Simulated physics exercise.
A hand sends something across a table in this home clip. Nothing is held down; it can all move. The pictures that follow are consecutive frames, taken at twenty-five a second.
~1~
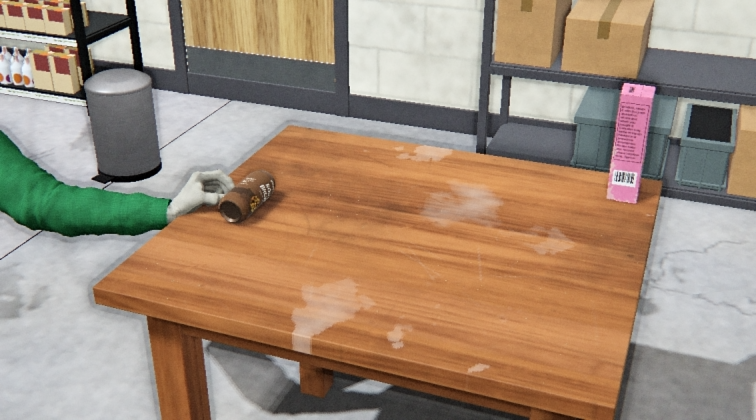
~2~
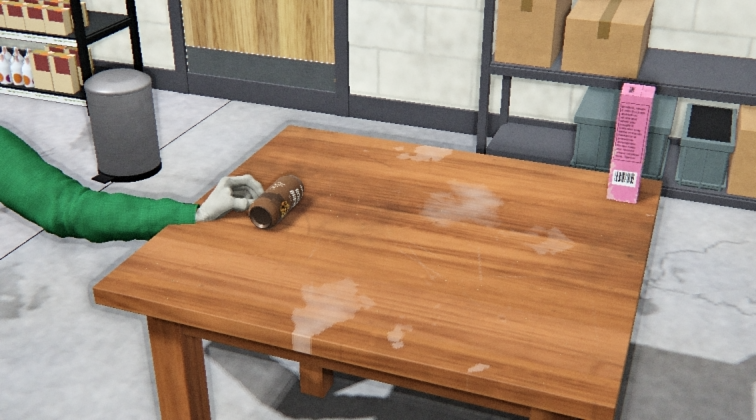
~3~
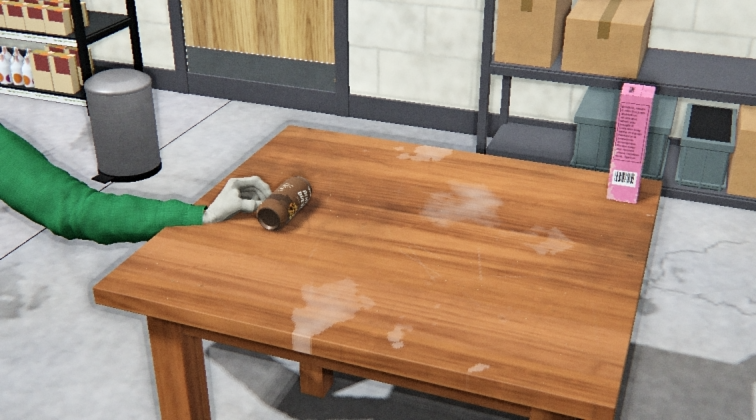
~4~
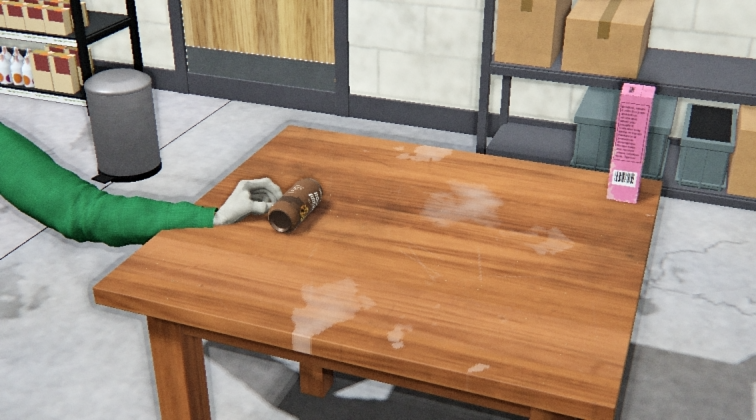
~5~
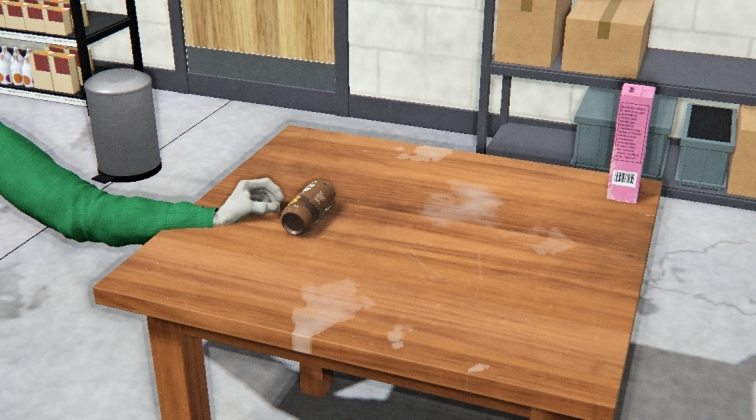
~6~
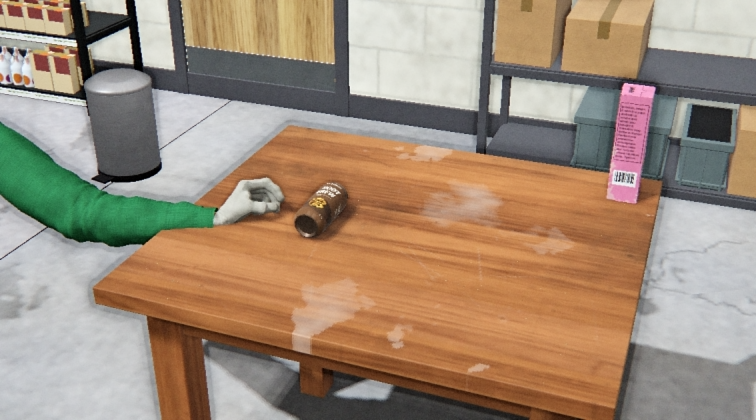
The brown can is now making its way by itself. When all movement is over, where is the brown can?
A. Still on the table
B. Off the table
The answer is B.
Then, 0.30 s later than the last frame, brown can moved well along near (421, 228).
Then, 0.70 s later than the last frame, brown can moved well along near (563, 253).
Then, 1.10 s later than the last frame, brown can now off the table.
Then, 1.40 s later than the last frame, things are still on the move.
When it is over, off the table, brown can.
